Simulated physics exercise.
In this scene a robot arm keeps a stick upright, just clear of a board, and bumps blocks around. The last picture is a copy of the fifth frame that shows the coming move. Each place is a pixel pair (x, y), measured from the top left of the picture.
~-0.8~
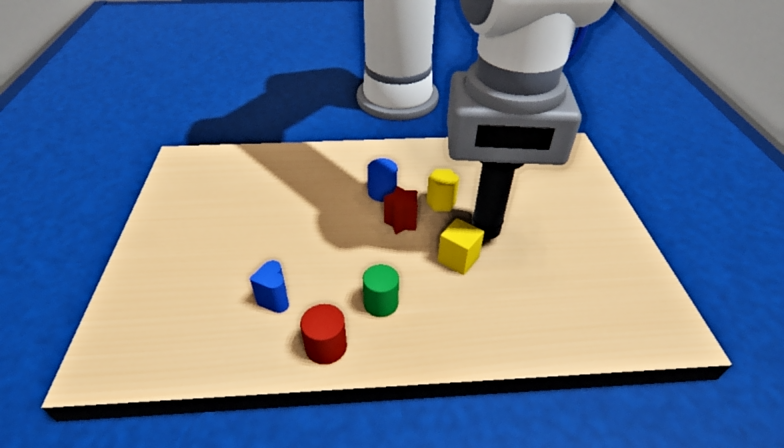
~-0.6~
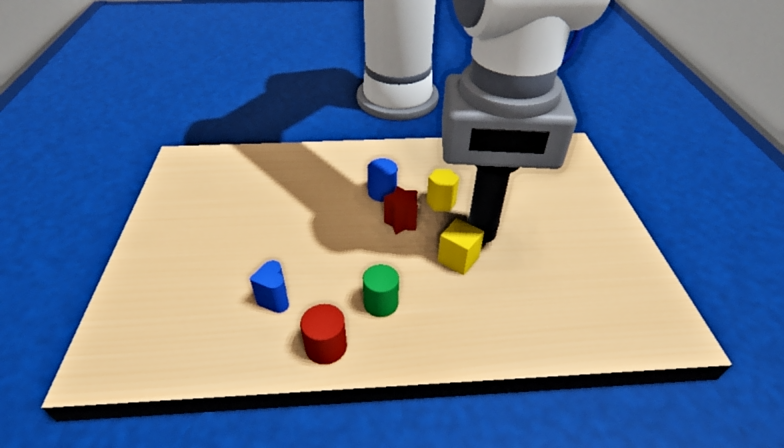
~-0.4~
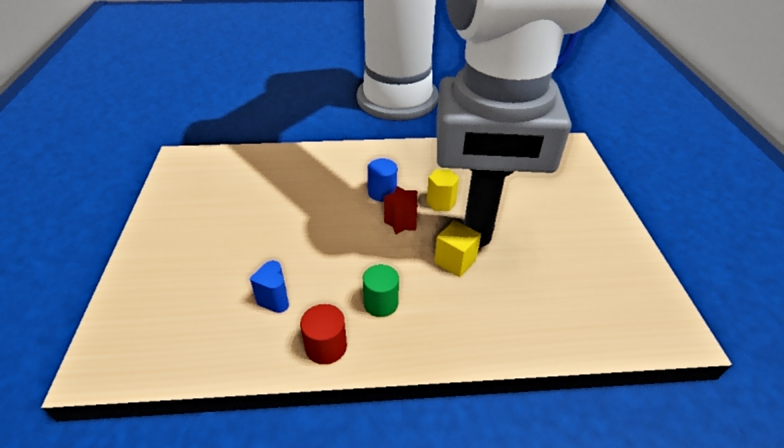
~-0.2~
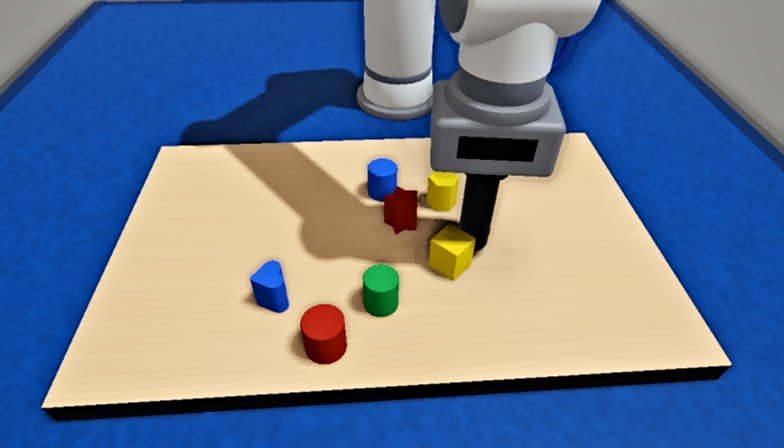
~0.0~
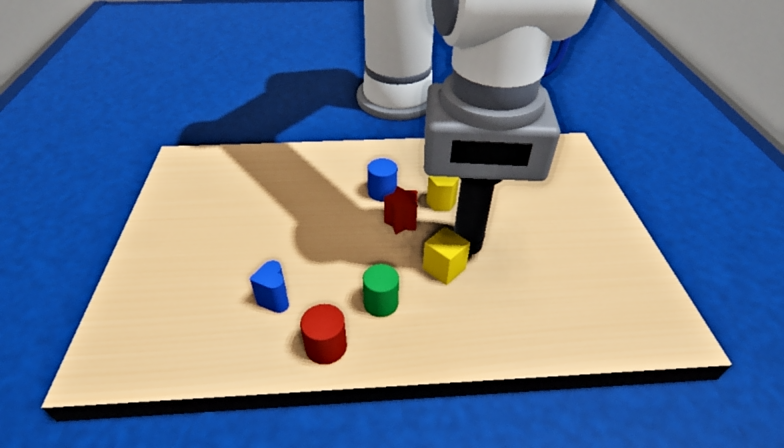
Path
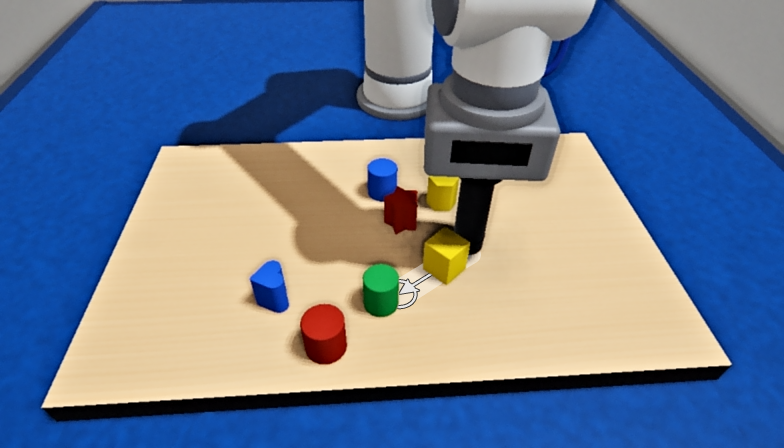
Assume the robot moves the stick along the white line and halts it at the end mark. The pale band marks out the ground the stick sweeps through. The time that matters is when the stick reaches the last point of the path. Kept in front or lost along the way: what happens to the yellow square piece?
I expect it to be in front.
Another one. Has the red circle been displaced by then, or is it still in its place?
Shifted out of place.
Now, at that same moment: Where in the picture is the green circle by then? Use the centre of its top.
It comes to (337, 298).
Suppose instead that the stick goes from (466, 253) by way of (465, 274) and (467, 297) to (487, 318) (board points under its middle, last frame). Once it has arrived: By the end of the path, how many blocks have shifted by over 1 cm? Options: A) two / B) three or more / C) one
C.
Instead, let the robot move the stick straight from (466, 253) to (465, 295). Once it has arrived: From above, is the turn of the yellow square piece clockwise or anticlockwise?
Prediction: Clockwise.
Drawn move, from (466, 253) directly to (399, 294).
On the path given first. Halfway along, stick (434, 265); yellow square piece (410, 263).
At the end, stick (400, 286); red circle (312, 327); green circle (337, 298); red star block still; yellow square piece (370, 282), turned 15° clockwise.
